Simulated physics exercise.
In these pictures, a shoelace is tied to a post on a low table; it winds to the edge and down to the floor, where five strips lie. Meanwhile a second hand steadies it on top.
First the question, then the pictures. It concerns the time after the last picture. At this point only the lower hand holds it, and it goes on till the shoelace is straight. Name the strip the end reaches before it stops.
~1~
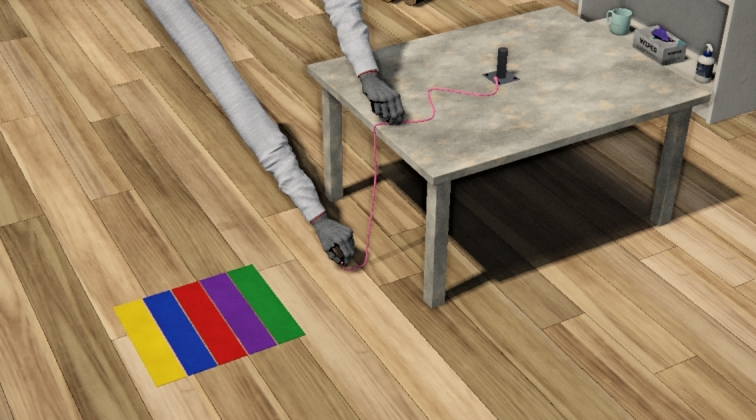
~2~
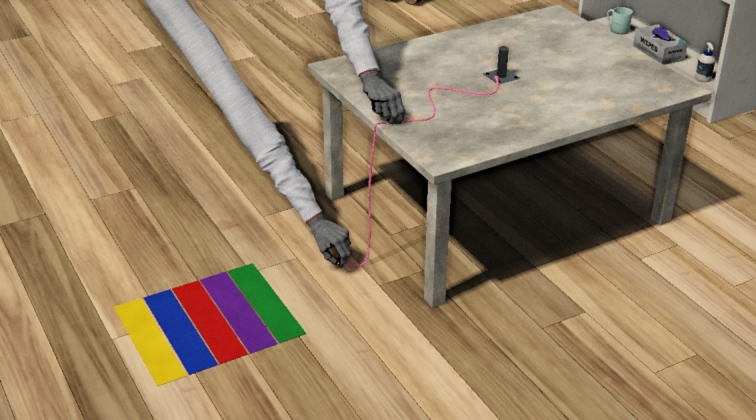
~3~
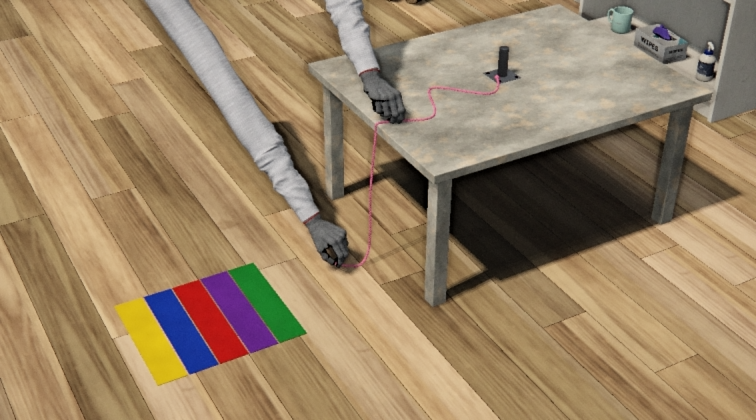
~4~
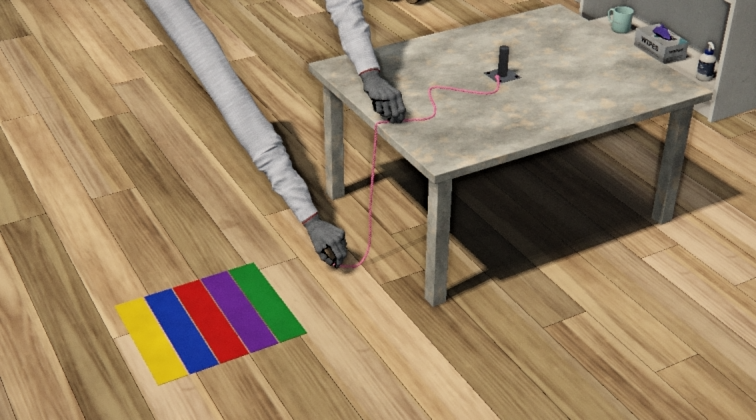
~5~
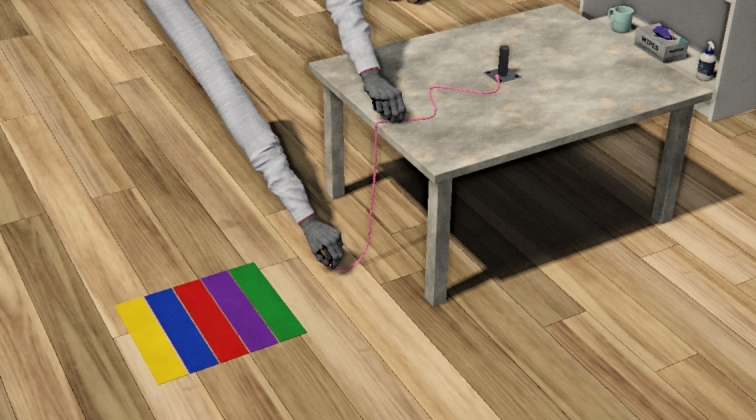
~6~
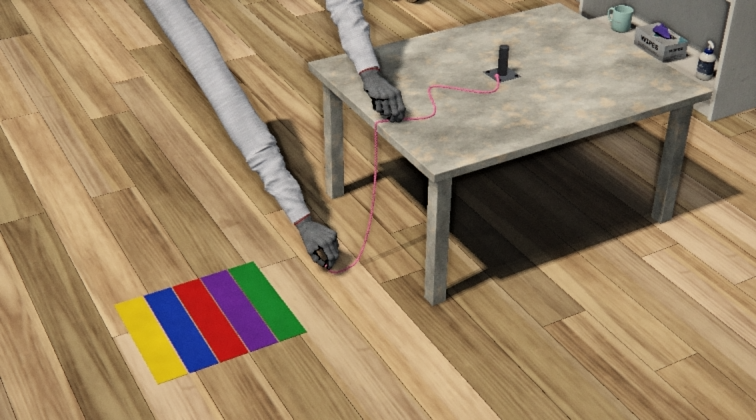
Blue.
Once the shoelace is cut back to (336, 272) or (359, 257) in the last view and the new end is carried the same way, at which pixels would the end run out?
(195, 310) and (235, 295).
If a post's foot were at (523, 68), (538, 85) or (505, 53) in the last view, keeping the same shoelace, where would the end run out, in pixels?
Roughly (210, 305), (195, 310) and (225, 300).
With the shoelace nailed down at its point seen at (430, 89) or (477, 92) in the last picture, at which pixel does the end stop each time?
Taking the tries in turn, you get (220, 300) and then (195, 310).
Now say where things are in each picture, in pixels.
End (342, 263); green (282, 326); purple (254, 336); red (224, 346); blue (194, 356); yellow (163, 367), in the first picture.
End (338, 263); shoelace through (496, 91) (433, 88) (432, 117) (375, 133) (370, 193) (369, 245), in the second picture.
End (336, 264), in the third picture.
End (334, 264); shoelace through (497, 91) (434, 88) (432, 117) (376, 132) (372, 192) (369, 245), in the fourth picture.
End (331, 265), in the fifth picture.
End (326, 266); shoelace through (497, 90) (434, 87) (432, 116) (376, 131) (374, 191) (364, 245), in the sixth picture.
Early on, end near (235, 295); over purple.
Midway, end near (198, 307); over red.
At the end of the slack, end near (176, 314); over blue. It gets as far as the blue strip.
